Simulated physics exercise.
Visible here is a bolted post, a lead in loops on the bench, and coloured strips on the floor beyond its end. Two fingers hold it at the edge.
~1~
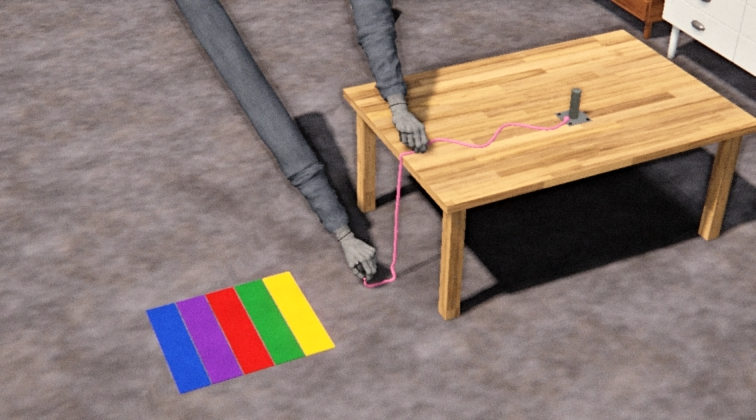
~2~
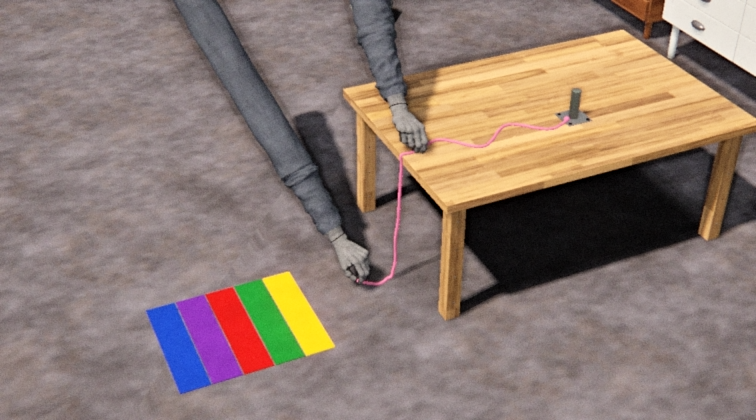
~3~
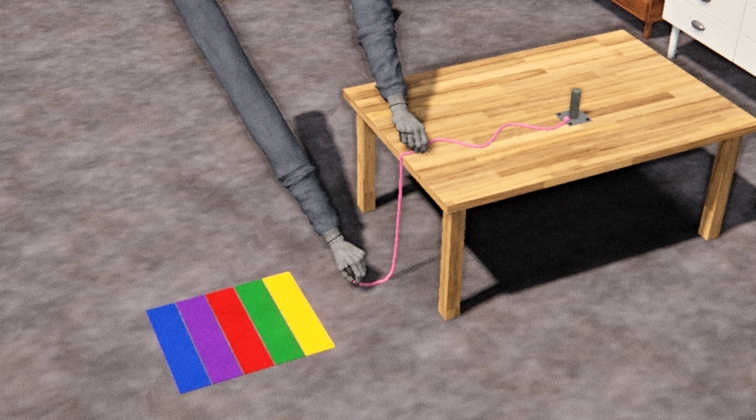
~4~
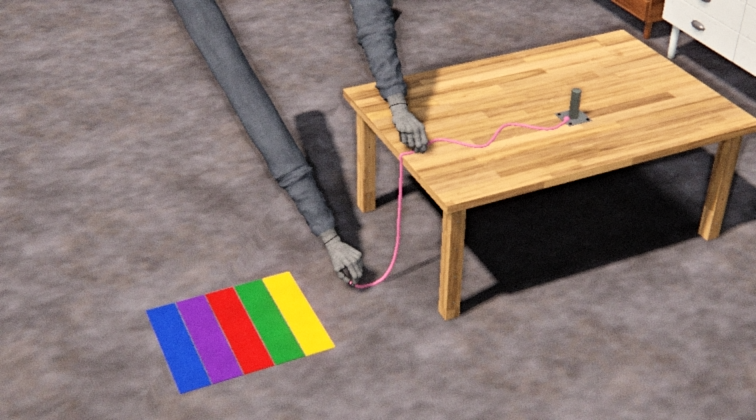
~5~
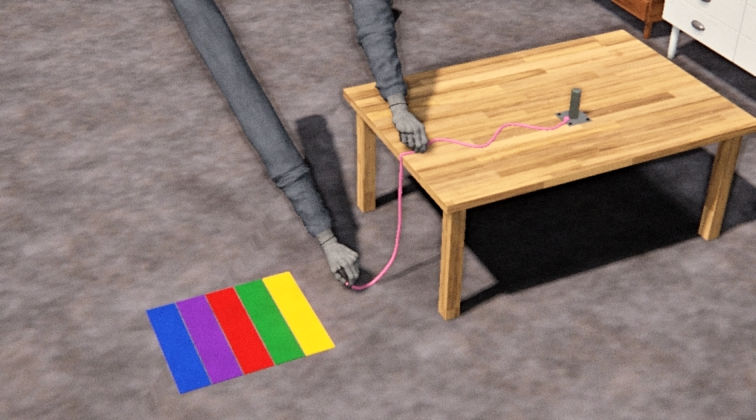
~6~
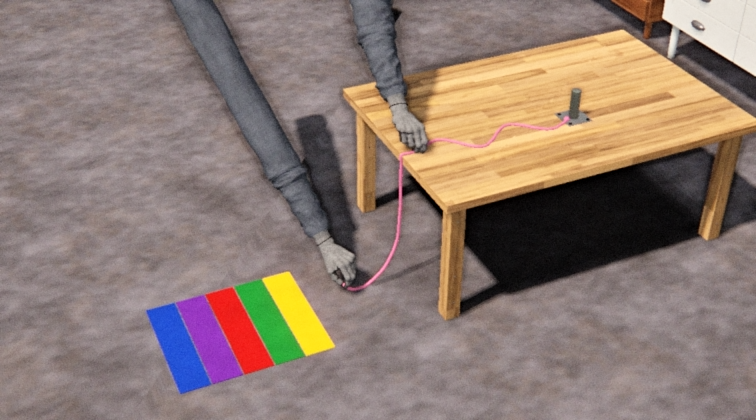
The lower end of a pink cord, held by a gray hand near the floor, shifts slightly left toward coloured strips, its hanging curve widening, while another hand keeps the cord at the wooden table's edge.
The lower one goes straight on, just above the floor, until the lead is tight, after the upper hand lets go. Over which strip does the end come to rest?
Over the red strip.
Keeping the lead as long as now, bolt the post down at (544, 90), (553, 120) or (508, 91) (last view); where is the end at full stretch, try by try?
About (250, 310), then (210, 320), then (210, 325).
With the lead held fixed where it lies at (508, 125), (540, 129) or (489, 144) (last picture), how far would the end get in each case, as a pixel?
Going try by try, I'd put it close to (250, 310), then (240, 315), and finally (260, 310).
Early on, end near (288, 300); over yellow.
Midway, end near (255, 310); over green.
At the end of the slack, end near (236, 315); over red. Over red.
